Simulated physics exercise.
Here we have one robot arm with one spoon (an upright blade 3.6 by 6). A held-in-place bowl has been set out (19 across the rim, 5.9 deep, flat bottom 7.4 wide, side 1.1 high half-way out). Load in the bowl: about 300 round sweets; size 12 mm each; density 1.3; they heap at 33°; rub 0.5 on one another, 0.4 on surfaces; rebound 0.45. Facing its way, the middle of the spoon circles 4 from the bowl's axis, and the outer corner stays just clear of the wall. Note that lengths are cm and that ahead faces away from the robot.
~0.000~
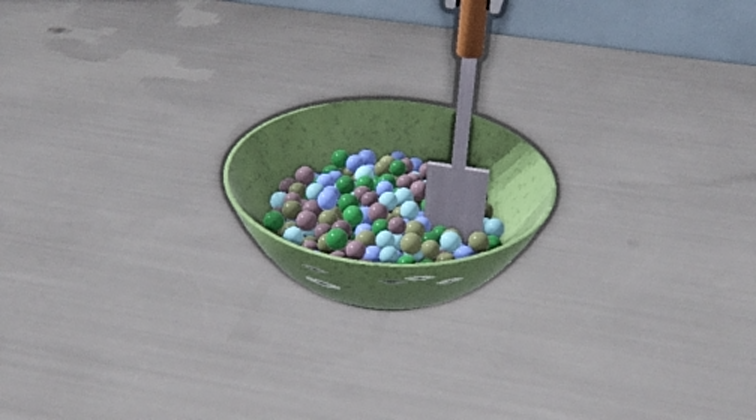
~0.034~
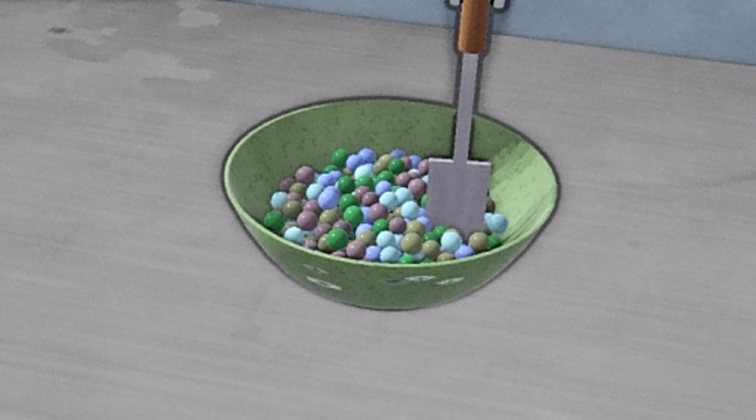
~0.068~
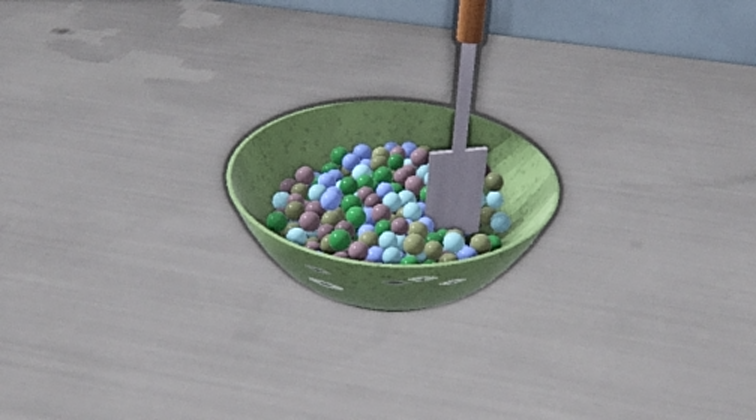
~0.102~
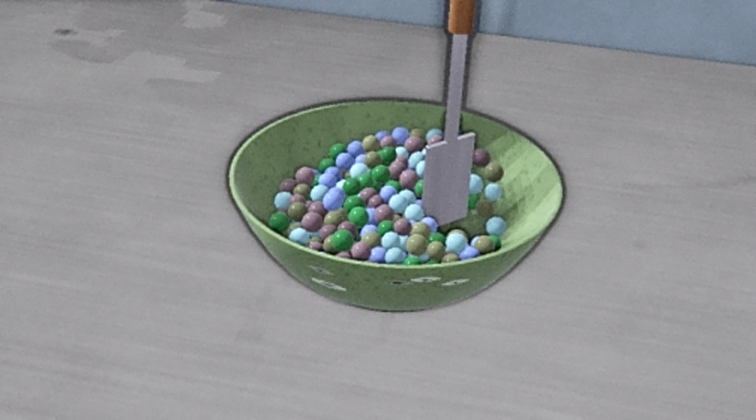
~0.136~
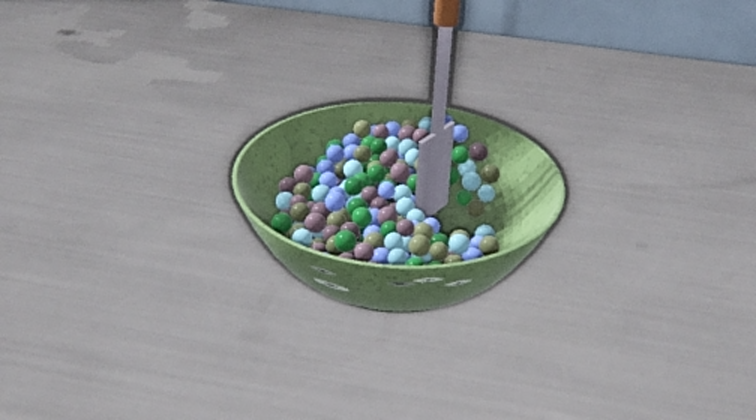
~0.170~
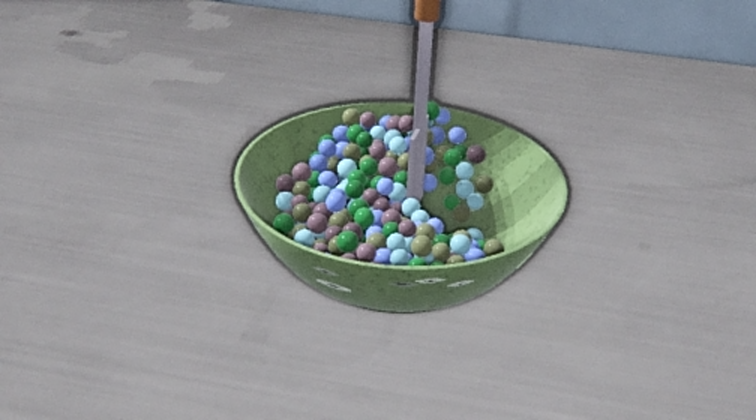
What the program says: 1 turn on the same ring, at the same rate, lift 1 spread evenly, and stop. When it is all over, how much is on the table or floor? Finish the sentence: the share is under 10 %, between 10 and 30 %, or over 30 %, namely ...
The share is under 10 %.
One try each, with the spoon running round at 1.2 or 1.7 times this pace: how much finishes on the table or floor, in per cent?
Around 10 percent on the first try and 20 percent on the second.
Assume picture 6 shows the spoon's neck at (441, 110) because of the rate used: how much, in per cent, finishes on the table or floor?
Some 0 %.
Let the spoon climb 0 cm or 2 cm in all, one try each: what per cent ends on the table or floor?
Near 5 in a hundred, then 0 in a hundred.
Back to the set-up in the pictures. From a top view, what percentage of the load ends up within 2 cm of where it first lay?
Result: Close to 10 per cent of the load.
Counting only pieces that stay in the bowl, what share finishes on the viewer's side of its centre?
Estimate: Some 45 %.
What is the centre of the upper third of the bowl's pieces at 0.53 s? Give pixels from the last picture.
(442, 250).
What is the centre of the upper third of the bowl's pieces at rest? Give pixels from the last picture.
It is centred near (454, 206).
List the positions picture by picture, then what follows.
In the first picture, spoon neck at (461, 144), 0° round; upper third of the load around (381, 209), from x 275 to 495, top at y 160; 300 in the bowl.
In the second picture, spoon neck at (462, 139), 8° round; upper third of the load around (385, 203), from x 275 to 500, top at y 160.
In the third picture, spoon neck at (461, 128), 28° round; upper third of the load around (392, 195), from x 275 to 500, top at y 150.
In the fourth picture, spoon neck at (453, 118), 47° round; upper third of the load around (392, 183), from x 280 to 495, top at y 135.
In the fifth picture, spoon neck at (439, 110), 67° round; upper third of the load around (388, 172), from x 280 to 495, top at y 125.
In the sixth picture, spoon neck at (421, 104), 86° round; upper third of the load around (378, 164), from x 285 to 495, top at y 110; 300 in the bowl.
By 0.35 s, 191° round, highest piece 8 above the table; 299 in the bowl, 1 in flight or on the tool.
By 0.53 s, 296° round, highest piece 8 above the table; 295 in the bowl, 3 on the table or floor, 2 in flight or on the tool.
By 0.82 s, 0° round, highest piece 6 above the table; 292 in the bowl, 8 on the table or floor.
By 1.52 s, 0° round, highest piece 6 above the table; 292 in the bowl, 8 on the table or floor.
Final count, 292 in the bowl, 8 on the table or floor. That is 3 % on the table or floor.
